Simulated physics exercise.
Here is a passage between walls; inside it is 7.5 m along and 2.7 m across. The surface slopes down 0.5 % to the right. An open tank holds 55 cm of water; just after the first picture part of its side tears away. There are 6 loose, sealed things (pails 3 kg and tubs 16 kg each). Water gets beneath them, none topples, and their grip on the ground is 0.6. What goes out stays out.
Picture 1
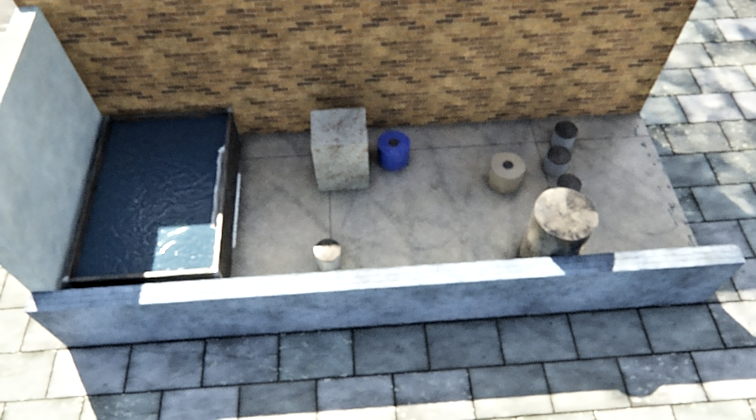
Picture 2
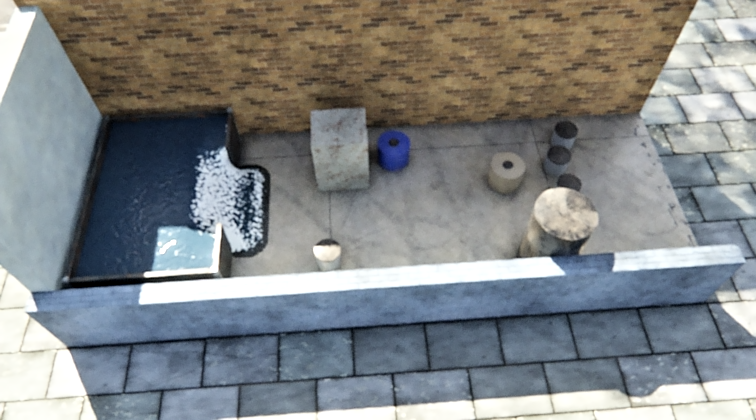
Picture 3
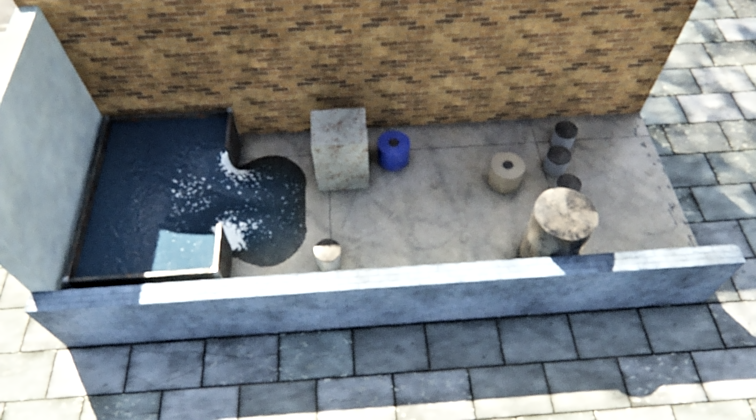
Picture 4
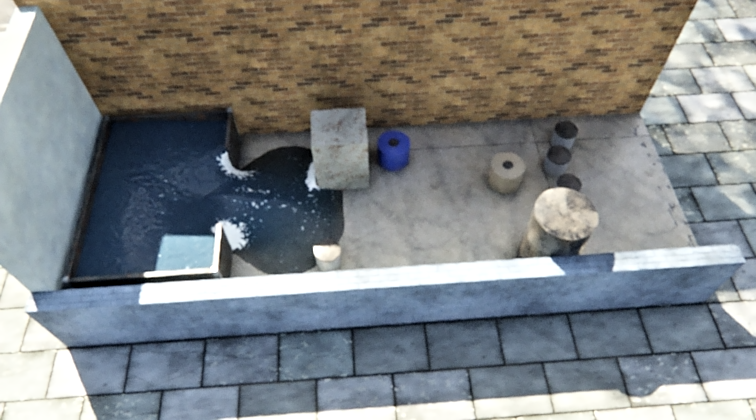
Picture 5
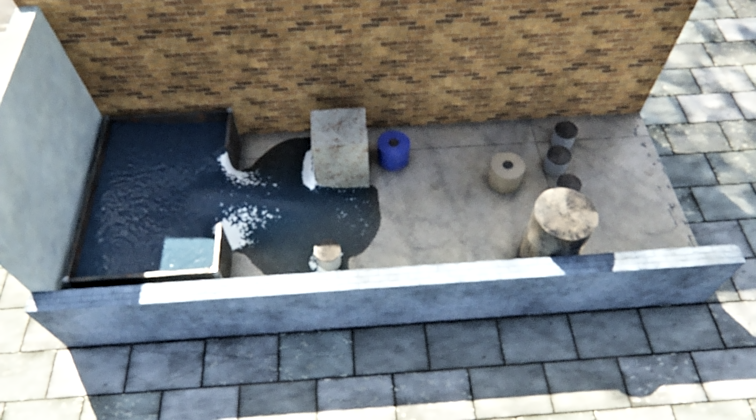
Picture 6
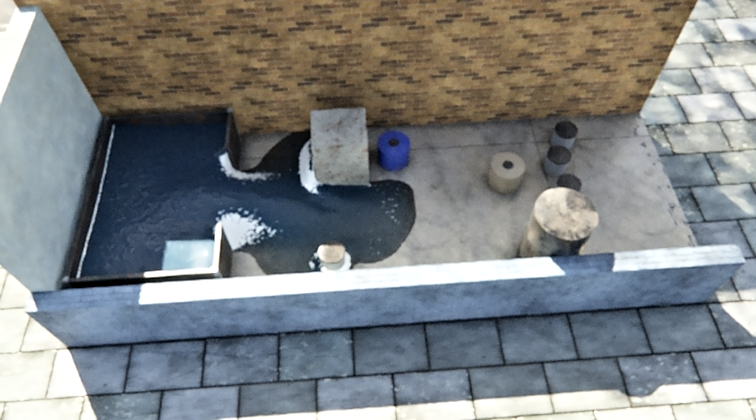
Walled stone yard beside a brick wall, dark water pouring from a tank at left and spreading rightward around a grey block.
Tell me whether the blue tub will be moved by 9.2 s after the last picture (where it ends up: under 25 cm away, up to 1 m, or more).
The blue tub barely shifts.
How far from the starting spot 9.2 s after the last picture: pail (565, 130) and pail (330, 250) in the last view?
In that order: Washed out, washed out.
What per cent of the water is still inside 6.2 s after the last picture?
About 70 per cent.
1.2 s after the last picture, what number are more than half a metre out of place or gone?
I count 1.
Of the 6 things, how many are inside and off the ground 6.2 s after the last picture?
I count 0.
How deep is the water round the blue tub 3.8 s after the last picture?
About 5 cm.
Then, 1.2 s after the last picture the blue tub is near (394, 143), 0.0 m from its start, aground; 0 of 6 are out; 1 afloat.
Then, 3.8 s after the last picture the blue tub is near (394, 143), 0.0 m from its start, aground; 4 of 6 are out; 1 afloat.
Then, 6.2 s after the last picture the blue tub is near (394, 143), 0.0 m from its start, aground; 5 of 6 are out; 0 afloat.
Then, 9.2 s after the last picture the blue tub is near (394, 143), 0.0 m from its start, aground; 5 of 6 are out; 0 afloat.
